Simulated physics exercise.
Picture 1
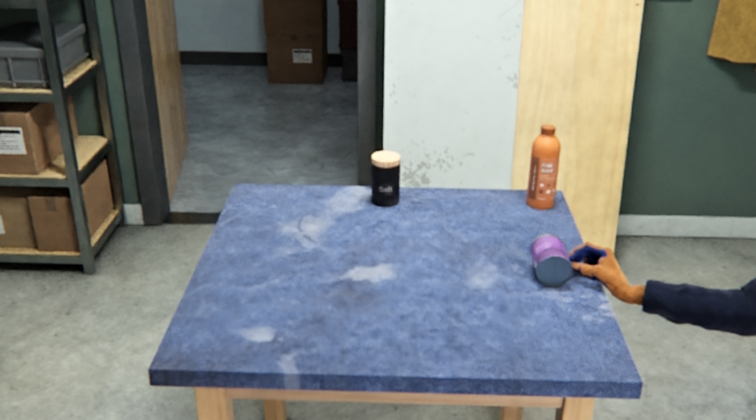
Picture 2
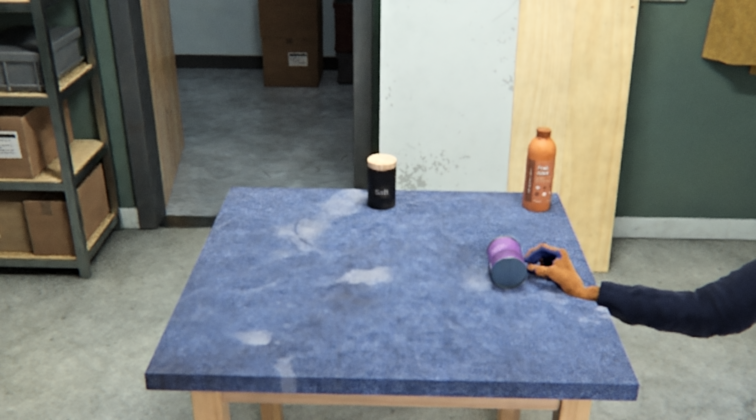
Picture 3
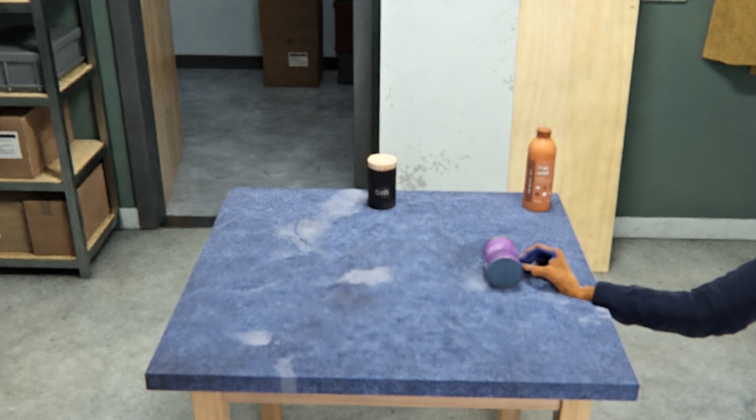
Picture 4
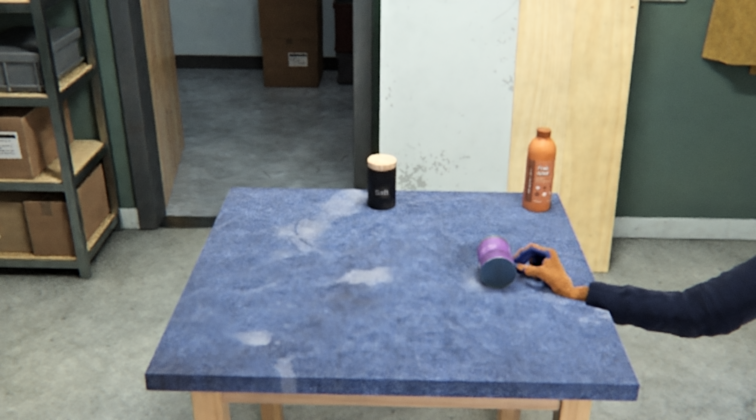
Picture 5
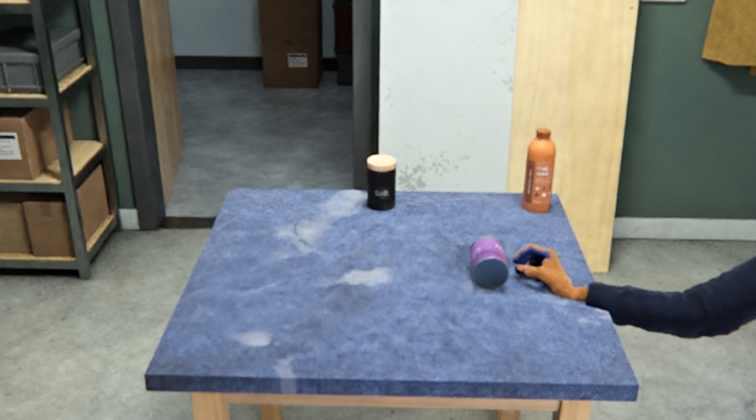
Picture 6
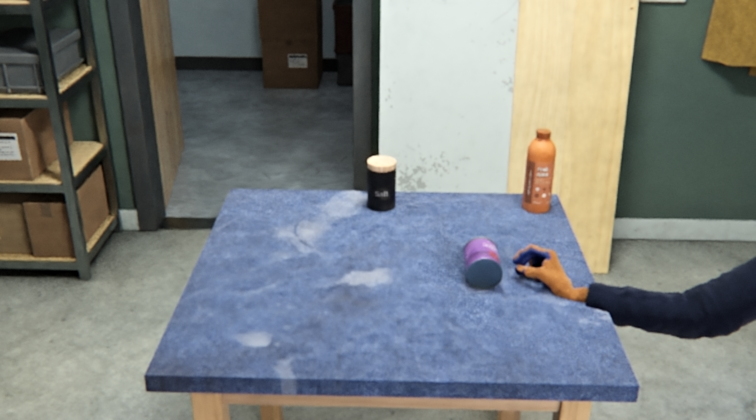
A purple tin lying on its side on a blue table is pushed left by a hand reaching in from the right. The tin then separates from the fingers and rolls slightly farther left, while the hand stays near it and the black jar and orange bottle stay put behind.
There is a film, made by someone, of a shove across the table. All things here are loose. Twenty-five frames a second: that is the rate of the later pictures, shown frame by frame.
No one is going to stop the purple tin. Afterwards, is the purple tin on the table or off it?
Never goes off.
Then, 0.10 s after the last picture, purple tin rolled about its own width near (468, 263).
Then, 0.20 s after the last picture, purple tin rolled about its own width near (457, 263).
Then, 0.30 s after the last picture, purple tin rolled about its own width near (447, 262).
Then, 0.50 s after the last picture, purple tin rolled well along near (437, 262).
At rest, moved from the start, purple tin. Seen from the same camera at the end, purple tin near (436, 262).
